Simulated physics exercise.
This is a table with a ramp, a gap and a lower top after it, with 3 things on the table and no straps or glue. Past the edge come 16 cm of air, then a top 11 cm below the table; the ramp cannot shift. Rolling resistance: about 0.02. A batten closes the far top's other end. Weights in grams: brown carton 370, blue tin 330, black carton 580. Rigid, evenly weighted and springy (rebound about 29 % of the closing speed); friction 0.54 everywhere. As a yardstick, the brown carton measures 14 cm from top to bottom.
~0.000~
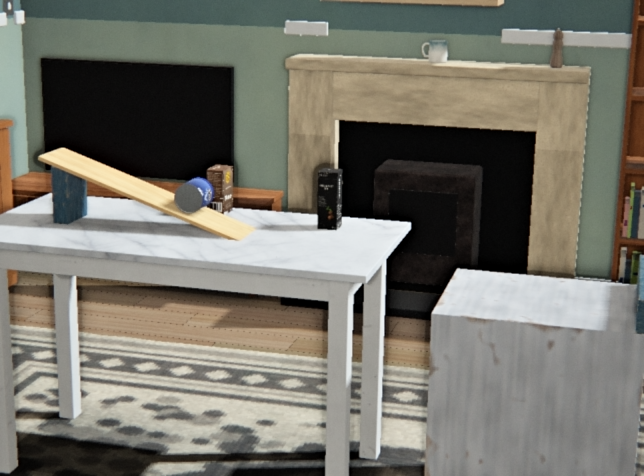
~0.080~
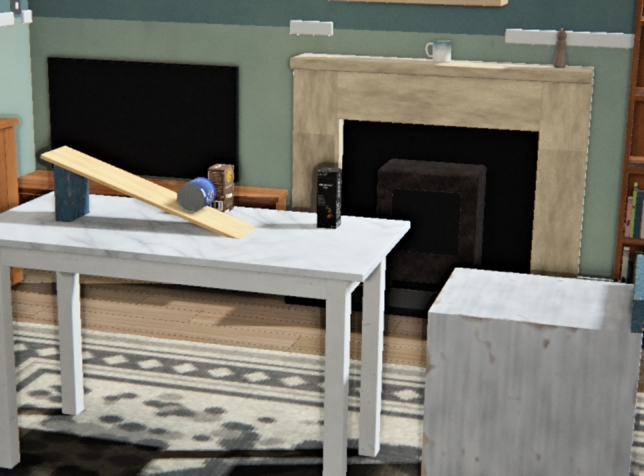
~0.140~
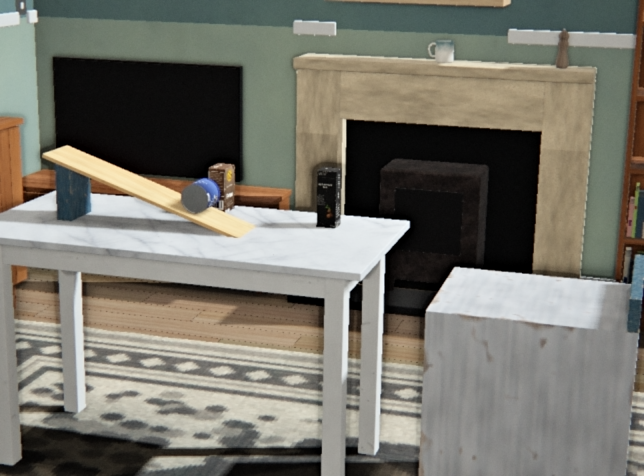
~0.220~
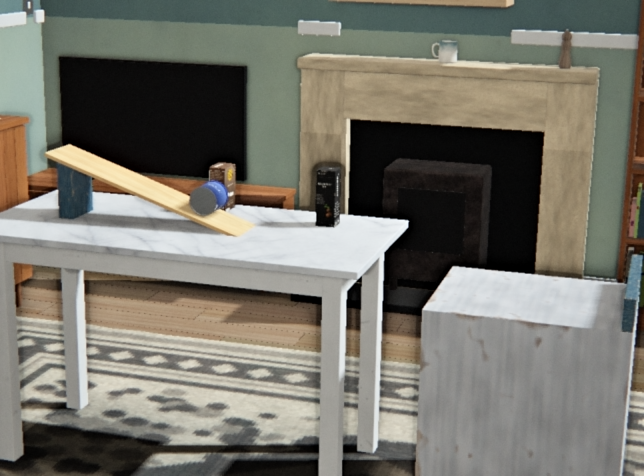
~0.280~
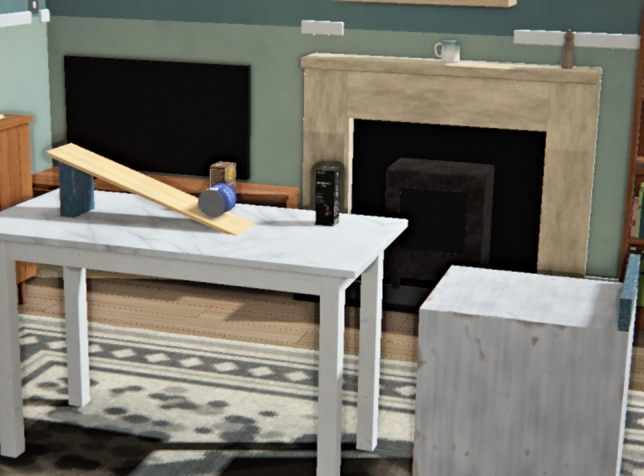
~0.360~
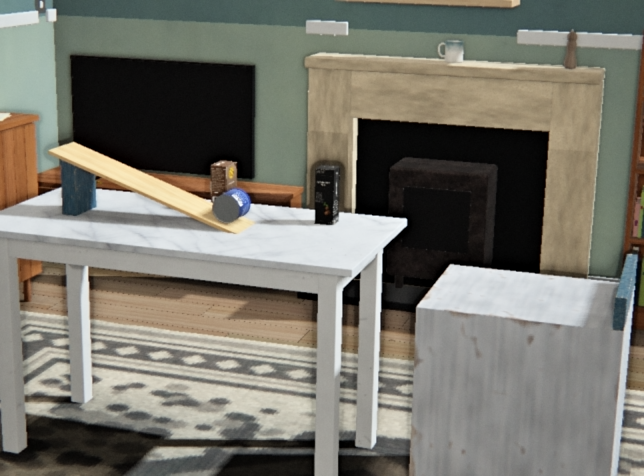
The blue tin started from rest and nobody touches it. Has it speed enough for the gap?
The tin comes up short.
Around 0.56 s, 32 cm of run left; blue tin near (279, 217).
Around 0.96 s, 1 cm of run left; blue tin near (378, 227).
Around 1.26 s, down in the gap; blue tin near (400, 305).
Around 1.46 s, down in the gap; blue tin near (360, 448).
Finally (1.7 s), down in the gap; the bystanders still in place (within 8 cm).
